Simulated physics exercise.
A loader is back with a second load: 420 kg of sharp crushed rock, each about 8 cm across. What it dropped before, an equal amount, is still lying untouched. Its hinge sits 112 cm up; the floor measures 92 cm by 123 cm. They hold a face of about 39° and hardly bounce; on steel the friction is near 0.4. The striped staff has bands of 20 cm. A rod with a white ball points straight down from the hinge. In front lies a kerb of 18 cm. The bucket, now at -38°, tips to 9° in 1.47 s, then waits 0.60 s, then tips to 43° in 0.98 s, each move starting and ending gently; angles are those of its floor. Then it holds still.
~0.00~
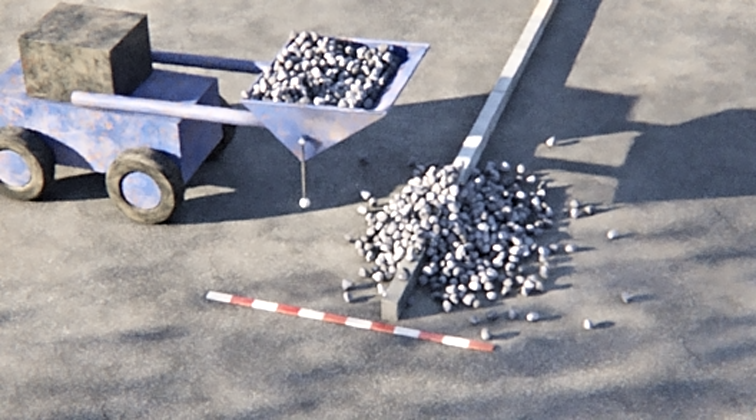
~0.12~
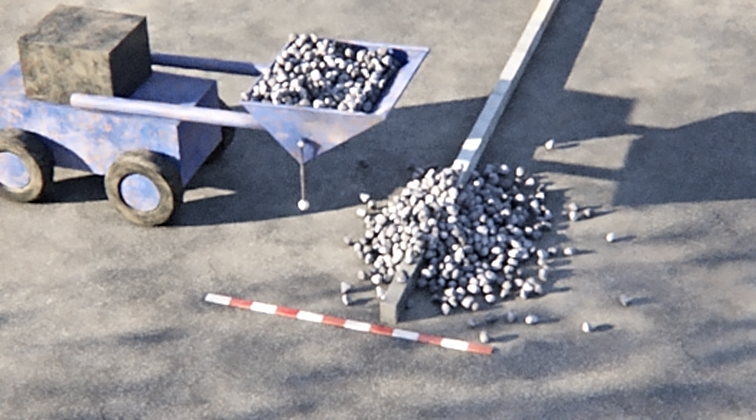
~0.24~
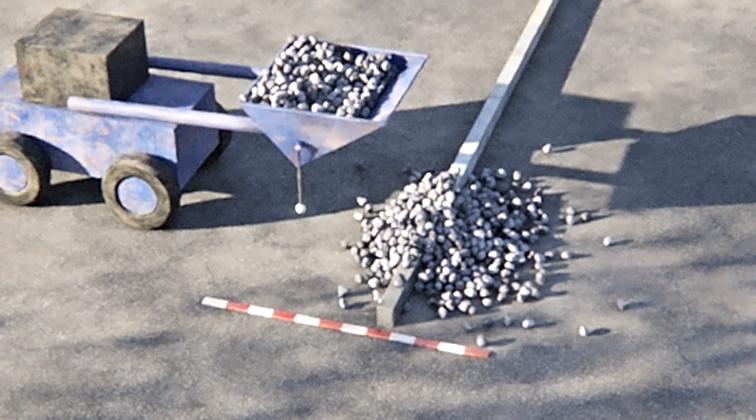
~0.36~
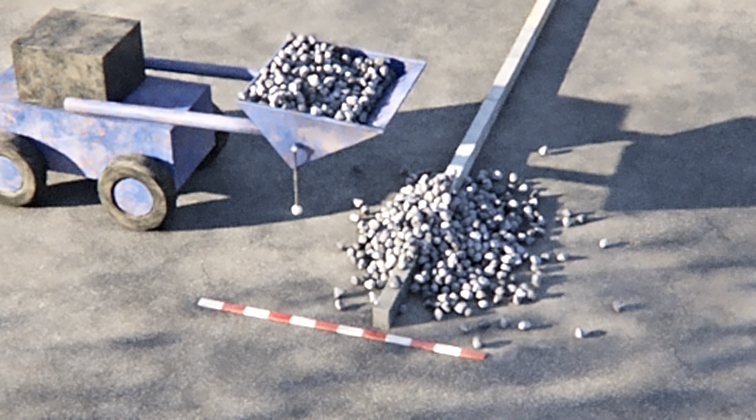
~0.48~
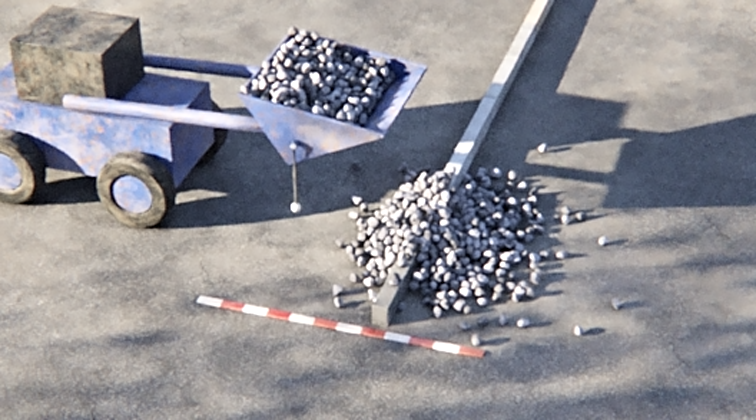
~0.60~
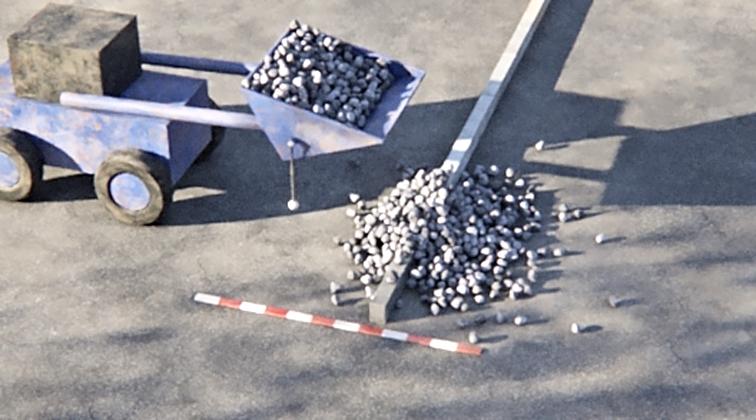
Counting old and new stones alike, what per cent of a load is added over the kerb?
Some 8 per cent is added.
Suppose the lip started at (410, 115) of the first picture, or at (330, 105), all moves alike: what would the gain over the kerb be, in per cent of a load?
About 40 and 0 per cent.
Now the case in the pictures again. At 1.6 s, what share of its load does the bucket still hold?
Roughly 100 per cent is still inside.
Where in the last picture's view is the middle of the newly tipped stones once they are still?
Near (386, 208).
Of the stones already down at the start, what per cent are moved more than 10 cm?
Roughly 0 per cent of them.
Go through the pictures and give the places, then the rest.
Lip at (386, 114), floor tilted -38°, highest stones at (322, 43). The earlier load is highest near (439, 206), 30 cm above ground level, 39 % on this side of the kerb, 61 % over the kerb, in the first frame.
Lip at (386, 118), floor tilted -37°, highest stones at (317, 45); the stones move at 0.1 m/s on average, in the second frame.
Lip at (385, 125), floor tilted -35°, highest stones at (303, 48); the stones move at 0.1 m/s on average, in the third frame.
The bucket is at -31°, its lip at (383, 132); the top of the load is at (302, 48); the stones move at 0.2 m/s on average, in the fourth frame.
Lip at (384, 136), floor tilted -26°, highest stones at (299, 43); the stones move at 0.2 m/s on average, in the fifth frame.
The bucket is at -21°, its lip at (383, 142); the top of the load is at (294, 40); the stones move at 0.2 m/s on average, in the sixth frame.
After 1.1 s the floor is at 2°; in per cent of one load, 100 in the bucket, 39 on this side of the kerb, 61 over the kerb; the foremost stones are at (573, 258).
After 1.6 s the floor is at 9°; in per cent of one load, 100 in the bucket, 39 on this side of the kerb, 61 over the kerb; the foremost stones are at (573, 258).
After 3.5 s the floor is at 43°; in per cent of one load, 9 in the bucket, 126 on this side of the kerb, 66 over the kerb; the foremost stones are at (573, 258).
After 6.2 s the floor is at 43°; in per cent of one load, 0 in the bucket, 132 on this side of the kerb, 68 over the kerb; the foremost stones are at (573, 258). Net gain over the kerb, 8.
